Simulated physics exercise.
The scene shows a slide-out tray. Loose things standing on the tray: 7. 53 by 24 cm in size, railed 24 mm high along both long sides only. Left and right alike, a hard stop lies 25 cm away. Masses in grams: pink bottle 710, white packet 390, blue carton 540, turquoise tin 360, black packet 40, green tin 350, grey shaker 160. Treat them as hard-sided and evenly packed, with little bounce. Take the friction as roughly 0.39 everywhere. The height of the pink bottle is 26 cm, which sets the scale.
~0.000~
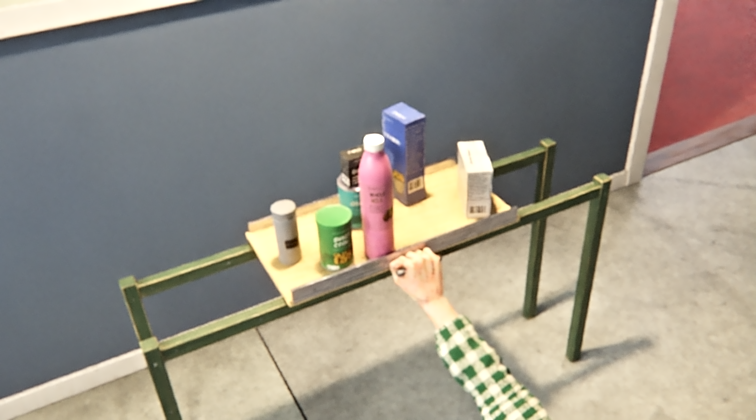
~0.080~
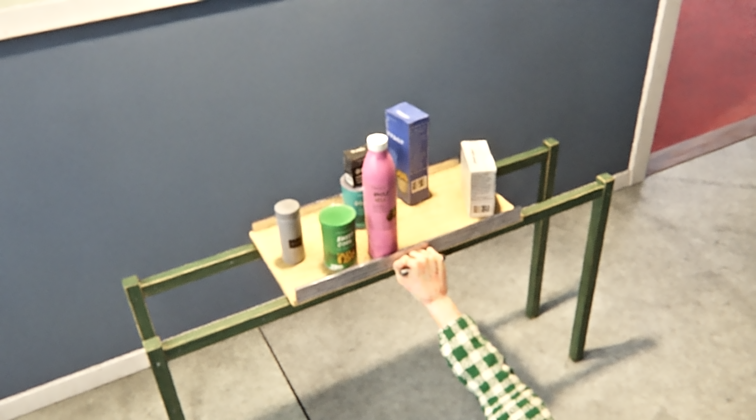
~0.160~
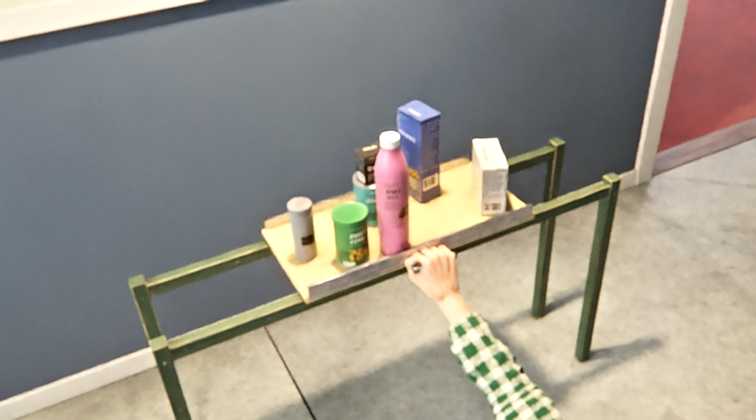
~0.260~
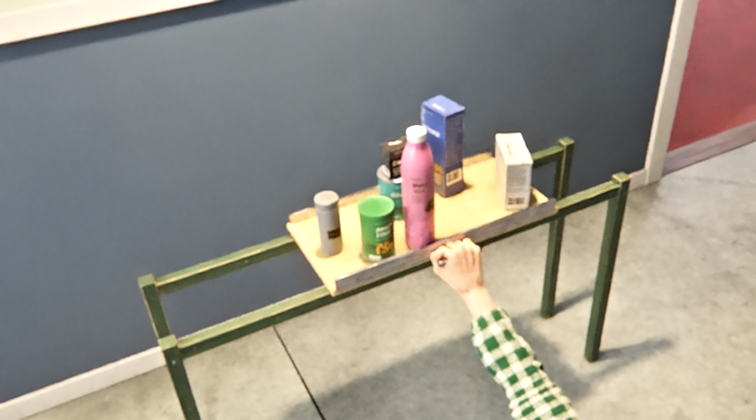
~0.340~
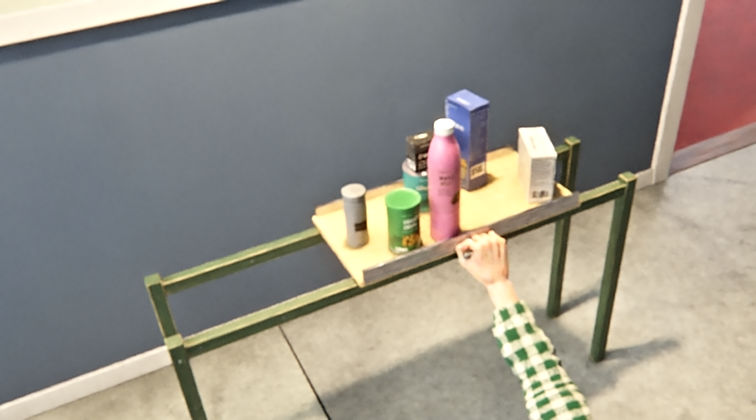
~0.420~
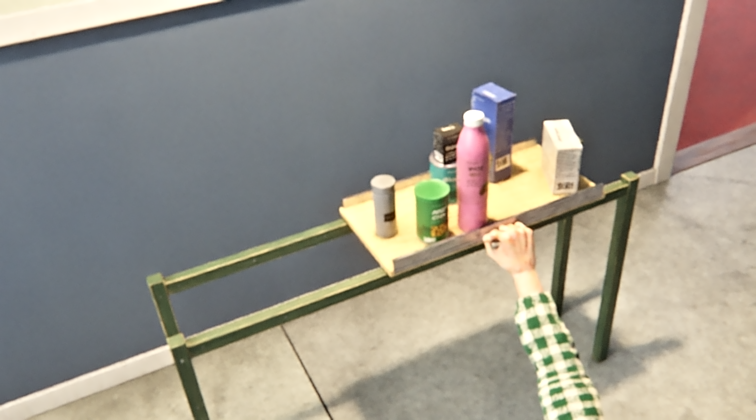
On a green metal frame against a blue wall, a hand in a checked sleeve sliding a tray of containers rightward.
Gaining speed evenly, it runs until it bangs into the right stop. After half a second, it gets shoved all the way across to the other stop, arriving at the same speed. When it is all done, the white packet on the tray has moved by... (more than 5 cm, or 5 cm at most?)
More than that amount.
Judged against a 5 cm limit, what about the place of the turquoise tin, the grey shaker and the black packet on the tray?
First, the turquoise tin stays in its position; second, the grey shaker is moved away; third, the black packet stays in its position.
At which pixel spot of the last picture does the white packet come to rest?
It stops at about (634, 293).
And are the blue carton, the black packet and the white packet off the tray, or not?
Outcome: The blue carton departs its support; the black packet remains on its support; the white packet departs its support.
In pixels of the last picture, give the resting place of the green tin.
(222, 281).
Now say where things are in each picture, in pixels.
In the first picture, tray midway; white packet (474, 180); pink bottle (377, 198).
In the second picture, tray midway; black packet (361, 166).
In the third picture, tray moved 2 cm right; green tin (351, 235); grey shaker (303, 230).
In the fourth picture, tray moved 6 cm right; pink bottle (418, 189); blue carton (443, 148).
In the fifth picture, tray moved 10 cm right; black packet (423, 152).
In the sixth picture, tray moved 16 cm right; white packet (560, 157); green tin (432, 212).
By 0.62 s, tray moved 25 cm right; white packet now off the tray; blue carton tilted 17°; pink bottle tilted 15°.
By 0.92 s, tray moved 25 cm right; blue carton now off the tray; pink bottle on its side; grey shaker on its side.
By 1.62 s, tray moved 5 cm right; pink bottle on its side; grey shaker on its side; black packet 15 cm from its spot.
By 2.02 s, tray moved 25 cm left; pink bottle on its side; grey shaker on its side; black packet 10 cm from its spot.
When it is over (3.3 s), off the tray, white packet and blue carton; lying over on the tray, pink bottle and grey shaker; the other 3 within 5 cm of the start. In the last view, white packet near (634, 293).
